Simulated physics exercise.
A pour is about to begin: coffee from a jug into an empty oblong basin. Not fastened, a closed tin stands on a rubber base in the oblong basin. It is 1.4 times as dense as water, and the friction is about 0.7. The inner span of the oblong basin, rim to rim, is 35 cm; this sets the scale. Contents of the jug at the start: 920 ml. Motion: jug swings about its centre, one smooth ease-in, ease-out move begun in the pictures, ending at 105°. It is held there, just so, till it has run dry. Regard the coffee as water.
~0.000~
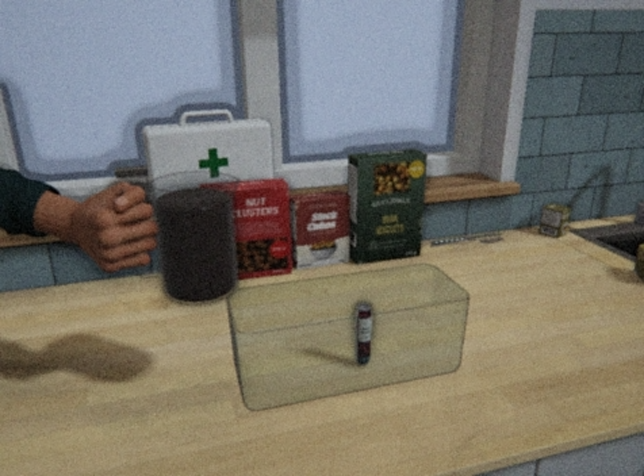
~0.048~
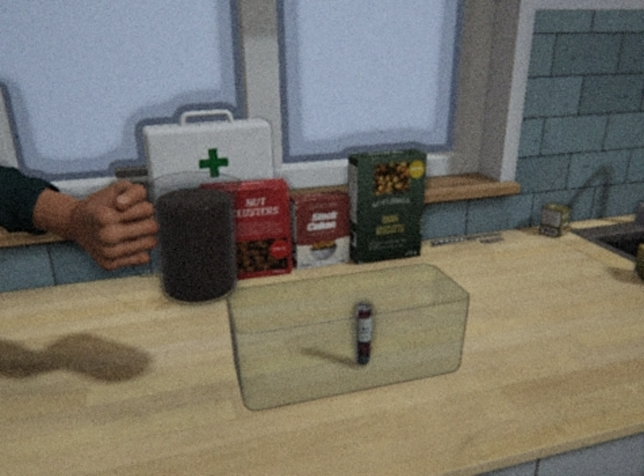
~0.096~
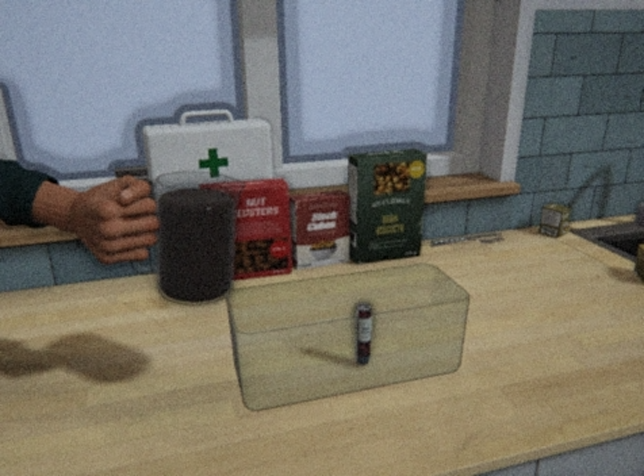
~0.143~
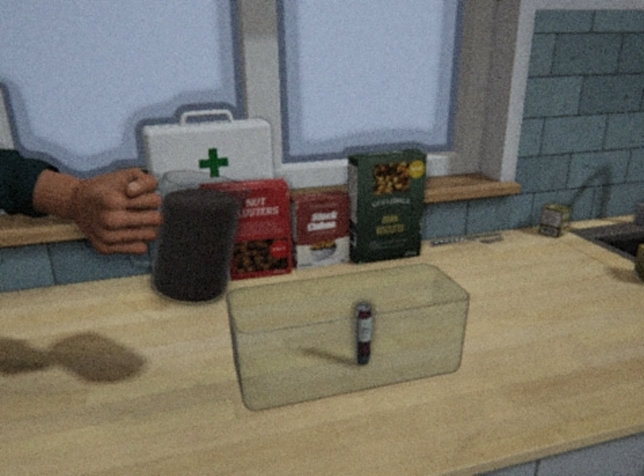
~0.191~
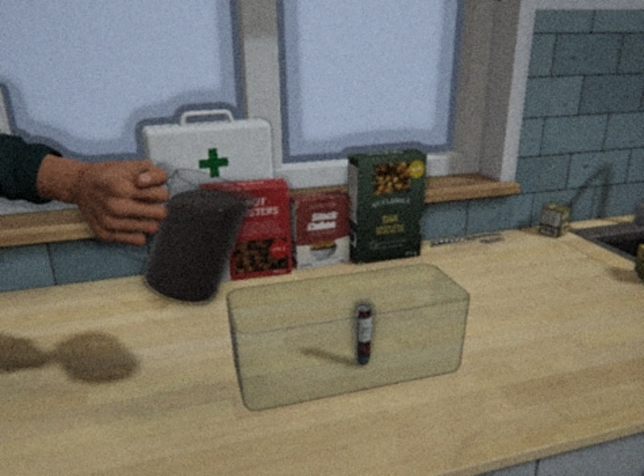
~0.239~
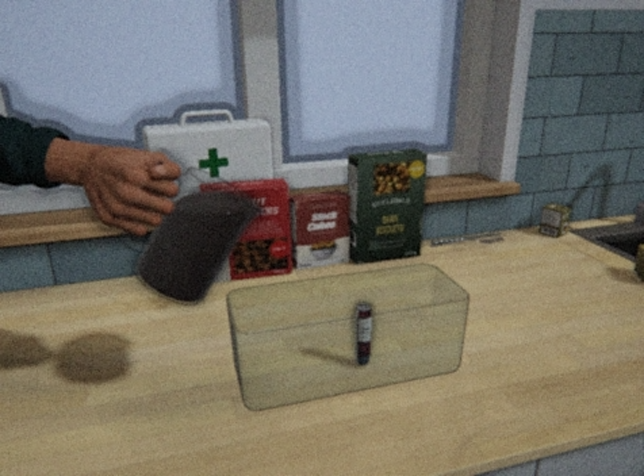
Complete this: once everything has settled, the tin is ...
Once everything has settled, the tin is standing up.
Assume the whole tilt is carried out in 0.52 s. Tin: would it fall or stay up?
Holds steady.
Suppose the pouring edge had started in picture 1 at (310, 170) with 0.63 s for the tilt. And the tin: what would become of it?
Result: Tin tipped over.
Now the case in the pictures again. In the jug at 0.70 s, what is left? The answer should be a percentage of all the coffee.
28 %.
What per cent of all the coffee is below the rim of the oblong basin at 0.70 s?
I reckon close to 56 per cent.
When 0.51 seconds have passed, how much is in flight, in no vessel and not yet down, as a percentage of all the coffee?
Around 18 in a hundred.
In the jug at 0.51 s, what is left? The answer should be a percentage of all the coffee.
About 70 per cent.
Then, 0.51 s in, the tilt is 95° and 70 per cent is still to pour; the tin stands where it began.
Then, 0.70 s in, the tilt is 105° and 28 per cent is still to pour; the tin stands where it began.
Then, 0.91 s in, the tilt is 105° and 7 per cent is still to pour; the tin stands where it began.
Then, 1.13 s in, the tilt is 105° and 1 per cent is still to pour; the tin stands where it began.
Finally, the tin stands where it began.
